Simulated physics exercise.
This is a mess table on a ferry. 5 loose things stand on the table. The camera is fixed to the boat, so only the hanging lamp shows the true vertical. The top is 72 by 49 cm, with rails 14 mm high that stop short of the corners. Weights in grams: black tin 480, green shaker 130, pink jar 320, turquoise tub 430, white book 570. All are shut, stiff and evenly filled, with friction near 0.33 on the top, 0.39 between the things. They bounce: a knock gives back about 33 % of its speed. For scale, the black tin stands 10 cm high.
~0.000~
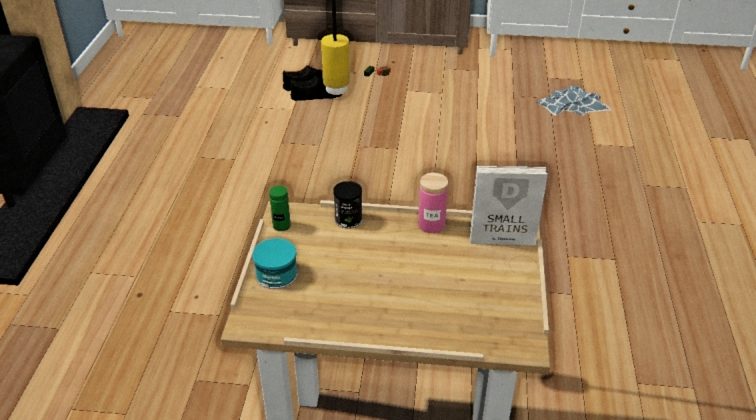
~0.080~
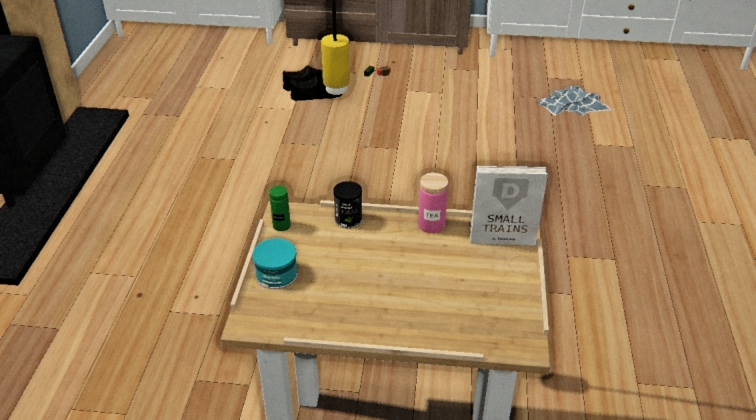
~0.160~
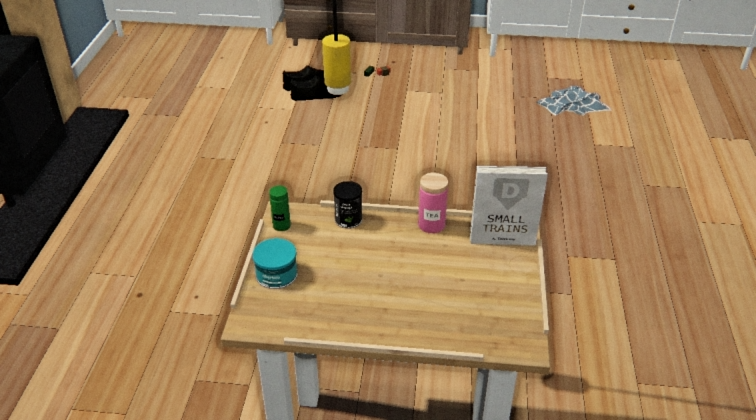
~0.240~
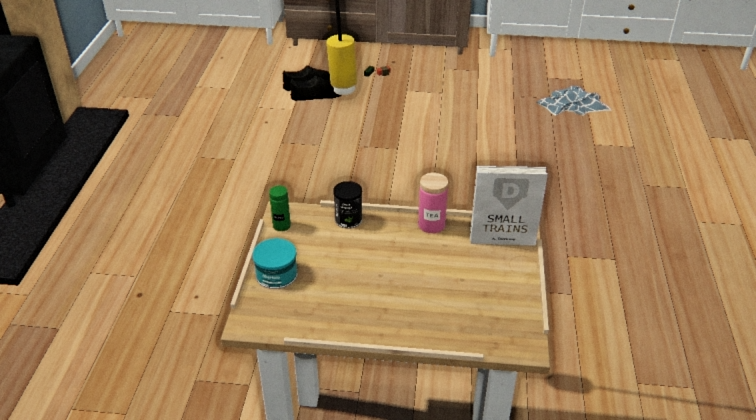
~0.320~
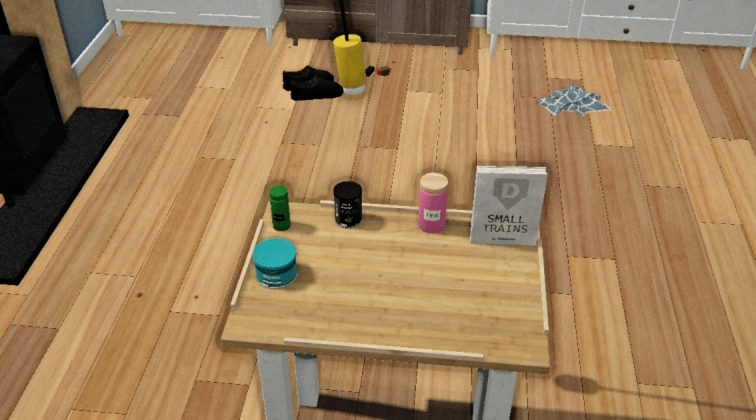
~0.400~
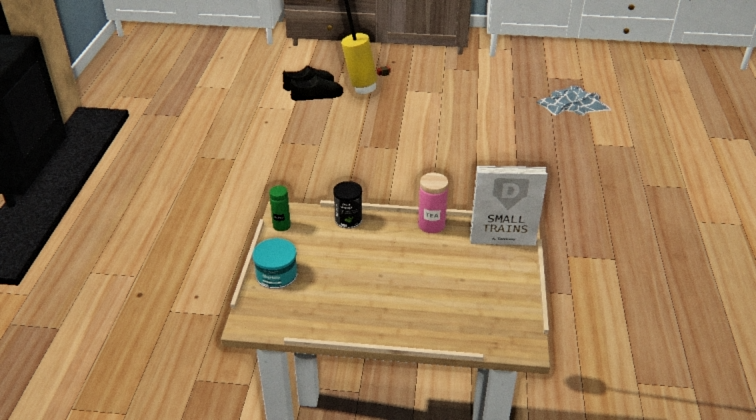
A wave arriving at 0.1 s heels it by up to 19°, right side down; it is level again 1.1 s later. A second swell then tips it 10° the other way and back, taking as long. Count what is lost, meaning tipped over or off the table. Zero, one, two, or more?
In all, not one.
After 0.90 s, heel 11°, right side down.
After 1.60 s, heel 8°, left side down.
After 2.30 s, boat level.
At rest (2.8 s), all 5 in place, give or take 5 cm. Seen from the same camera at the end, black tin near (349, 205), green shaker near (280, 209).
